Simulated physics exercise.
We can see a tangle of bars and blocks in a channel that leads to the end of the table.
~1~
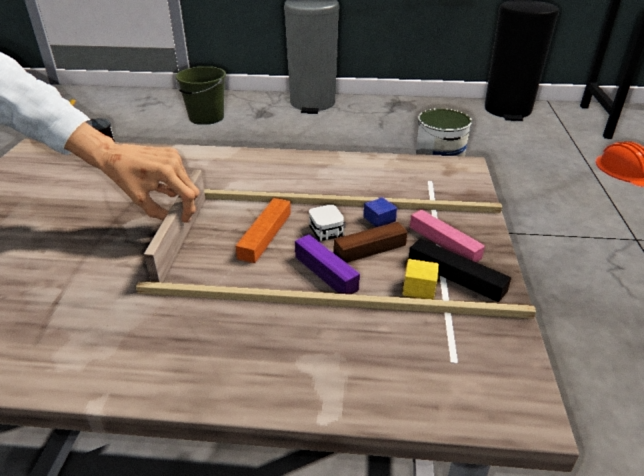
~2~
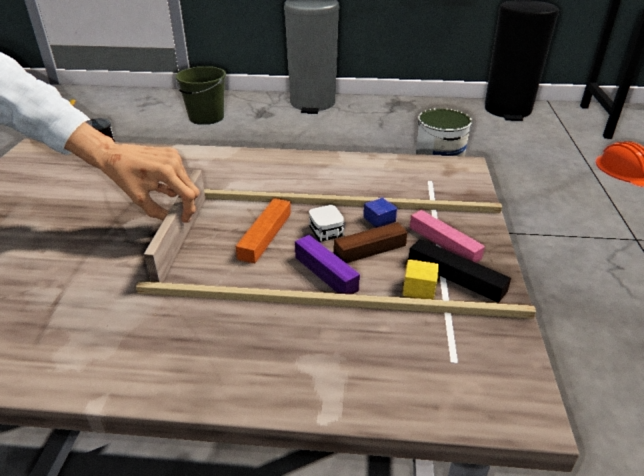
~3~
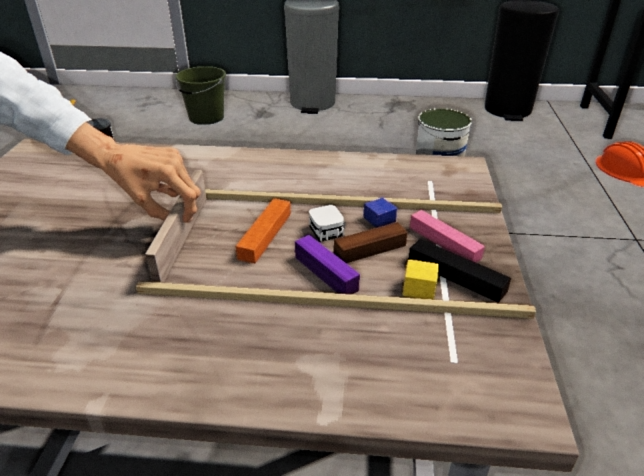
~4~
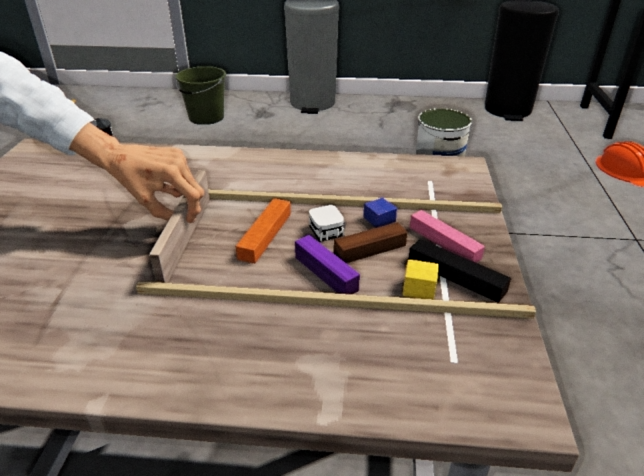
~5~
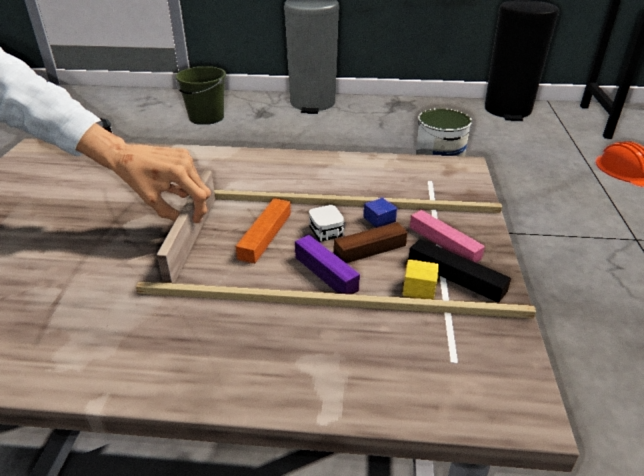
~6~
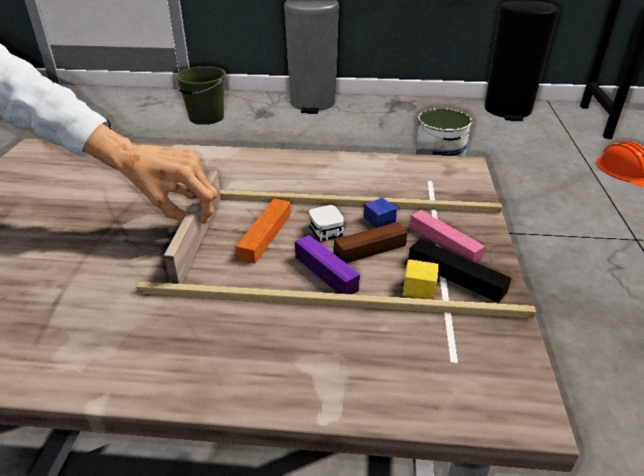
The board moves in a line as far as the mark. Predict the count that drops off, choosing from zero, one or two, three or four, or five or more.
The count is one or two.
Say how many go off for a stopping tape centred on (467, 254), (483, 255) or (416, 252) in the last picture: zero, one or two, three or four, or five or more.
Counts as listed: Either three or four / either three or four / no fall at all.
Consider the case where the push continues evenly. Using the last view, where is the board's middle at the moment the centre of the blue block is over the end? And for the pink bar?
The middle is at (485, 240) when it's the blue block, and at (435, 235) when it's the pink bar.
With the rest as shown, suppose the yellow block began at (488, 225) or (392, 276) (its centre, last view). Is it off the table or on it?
So in the first try it ends up below, and in the second it is not lost.
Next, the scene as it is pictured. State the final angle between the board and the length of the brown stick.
Close to 0°.
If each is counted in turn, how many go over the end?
Count: 2.
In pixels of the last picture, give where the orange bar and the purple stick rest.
(449, 238) and (473, 272).
A little later, none off yet; black stick at rest near (457, 269); pink bar at rest near (445, 237); yellow block at rest near (421, 280).
When it is over, the number that fall off is one or two; down, pink bar and black stick.
